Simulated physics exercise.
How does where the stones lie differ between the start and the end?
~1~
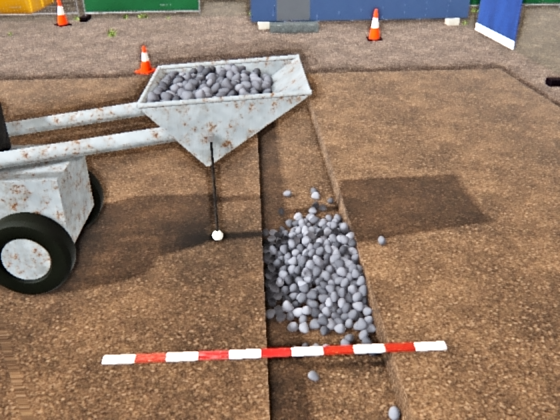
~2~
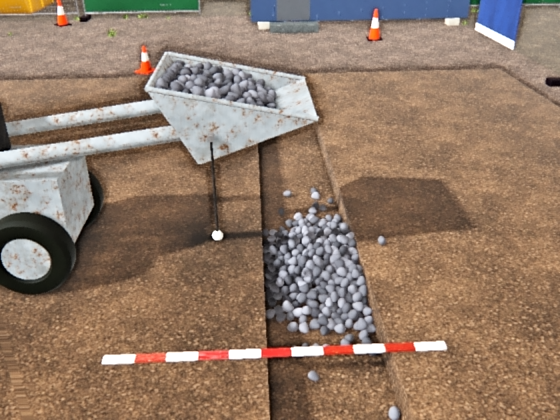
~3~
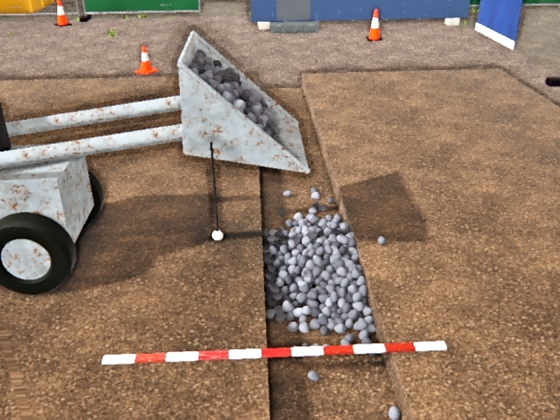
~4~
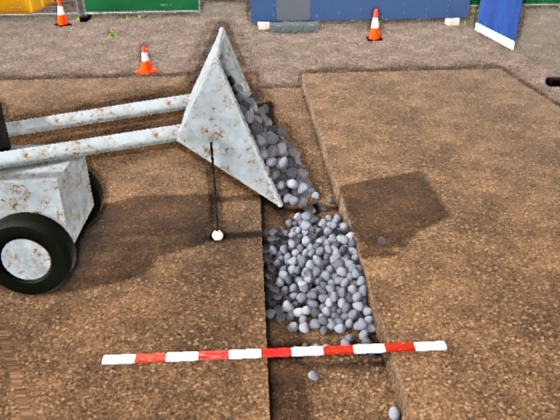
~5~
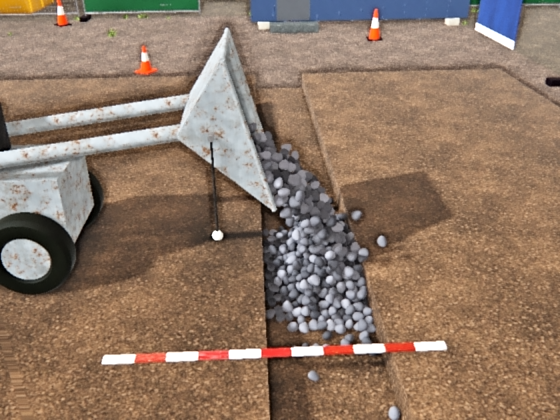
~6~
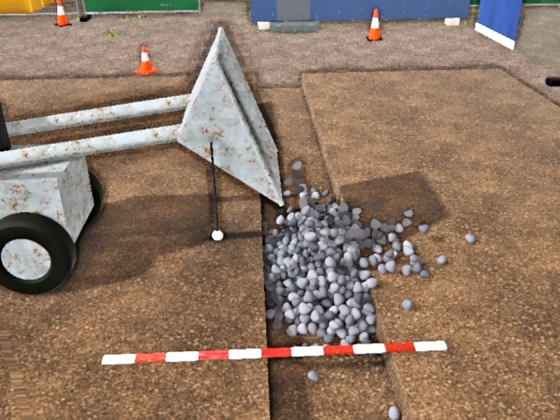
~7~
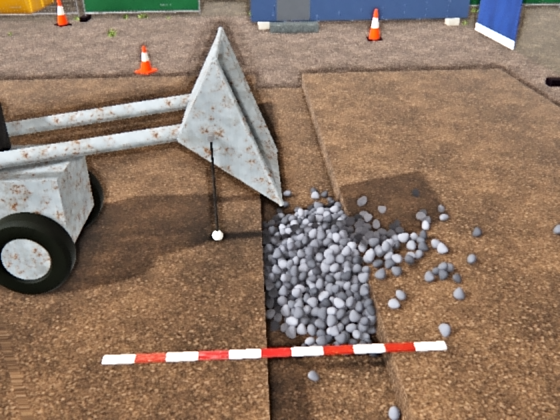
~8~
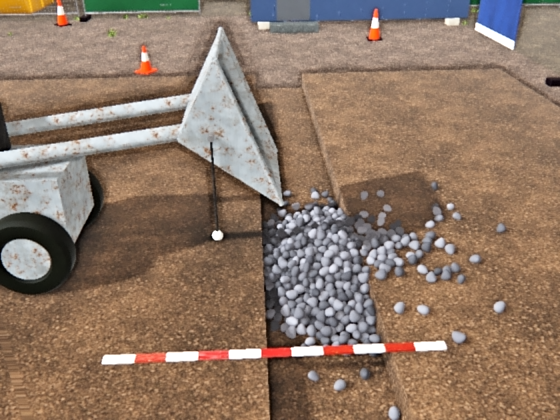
At the start the stones are split between the raised bucket and a heap in the trench. By the end they lie lower and further right overall, heaped in the trench with some scattered over the ground to its right.
Rusty loader bucket tipping forward and pouring grey round stones onto a heap in a trench, some scattering onto the right bank.
